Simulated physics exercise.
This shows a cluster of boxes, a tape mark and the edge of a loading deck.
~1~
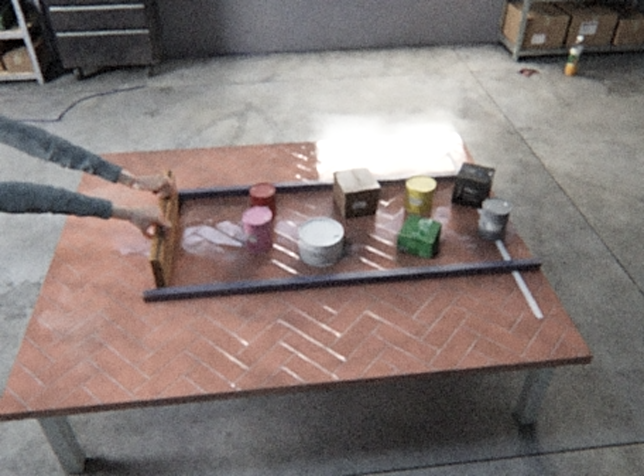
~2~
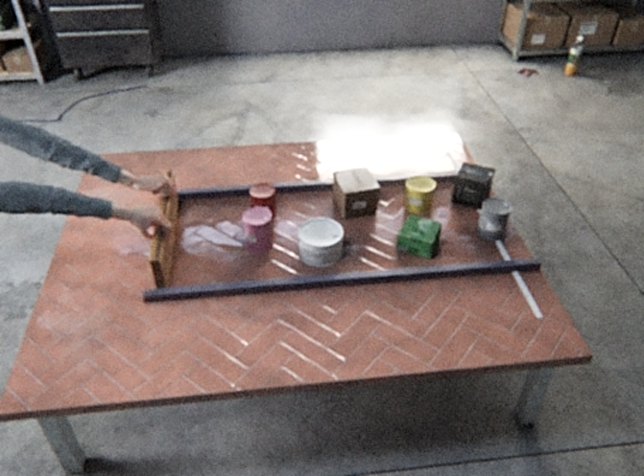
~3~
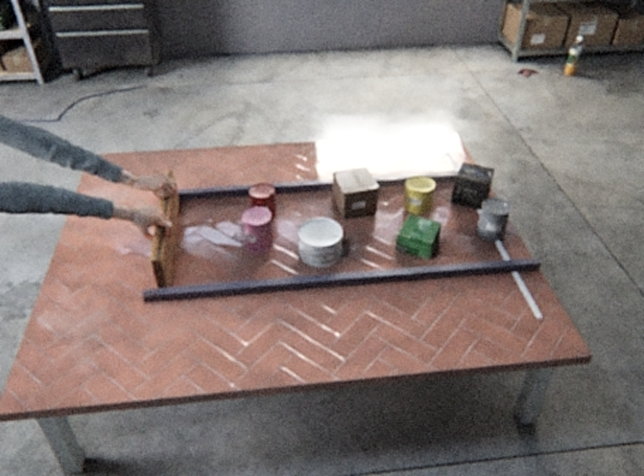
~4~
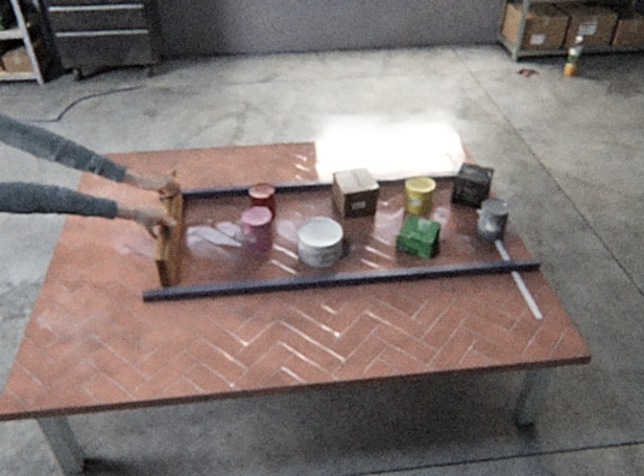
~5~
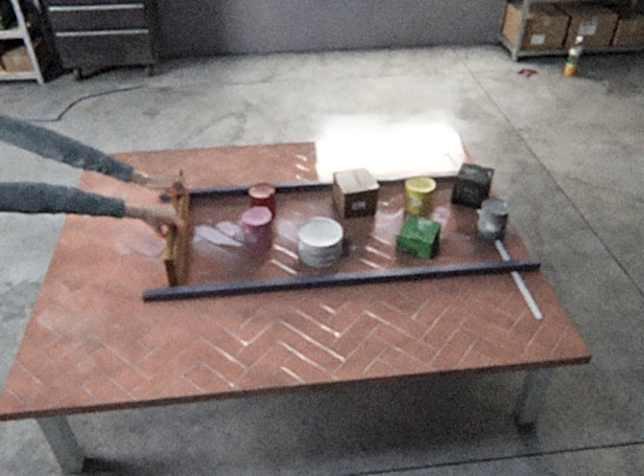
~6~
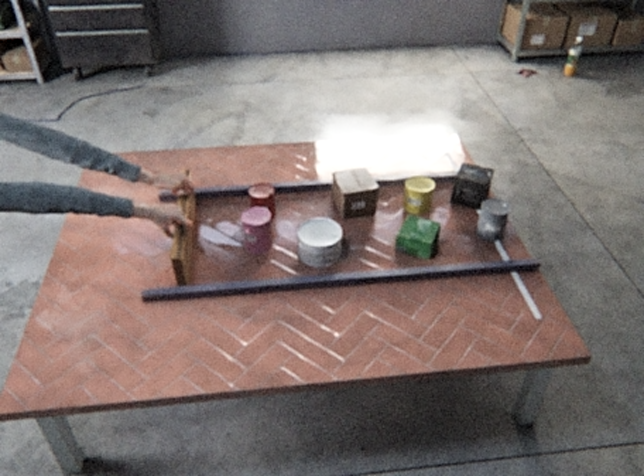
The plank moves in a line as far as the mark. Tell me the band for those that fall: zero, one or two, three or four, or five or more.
Outcome: The number that fall off is five or more.
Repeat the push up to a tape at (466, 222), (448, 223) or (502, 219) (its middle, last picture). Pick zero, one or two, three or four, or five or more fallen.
In that order: Five or over; three or four; five or more.
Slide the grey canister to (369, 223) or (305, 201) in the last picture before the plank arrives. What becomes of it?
In that order, it falls; tumbles off.
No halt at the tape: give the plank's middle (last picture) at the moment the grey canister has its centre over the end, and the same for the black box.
For the grey canister at (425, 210), for the black box at (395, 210).
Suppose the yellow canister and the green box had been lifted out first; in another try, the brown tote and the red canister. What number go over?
It would be 3 and 3.
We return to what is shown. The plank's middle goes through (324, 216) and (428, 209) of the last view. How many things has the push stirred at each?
First 4, then 8.
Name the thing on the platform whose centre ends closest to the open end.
That is the white canister.
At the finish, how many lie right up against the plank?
In contact: 3.
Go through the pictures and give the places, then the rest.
In the first frame, grey canister (494, 219); black box (473, 185); yellow canister (419, 194); plank (166, 227); tape (486, 220).
In the second frame, black box (473, 186); pink canister (258, 230).
In the third frame, yellow canister (419, 195); white canister (320, 242).
In the fourth frame, grey canister (493, 220); red canister (263, 203).
In the fifth frame, black box (472, 186); green box (419, 237).
In the sixth frame, grey canister (493, 220); black box (472, 186); yellow canister (419, 195); plank (185, 226); tape (485, 220).
A little later, none off yet; grey canister at rest near (493, 220); black box at rest near (472, 186); yellow canister at rest near (419, 195).
Next, none off yet; grey canister at rest near (493, 220); black box at rest near (472, 186); yellow canister shifted a little near (428, 195).
Later still, one off so far; grey canister shifted about its own width near (518, 213); black box dropping near (514, 222); yellow canister shifted well along near (498, 193).
When it is over, the number that fall off is five or more; down, brown tote, green box, yellow canister, black box and grey canister.
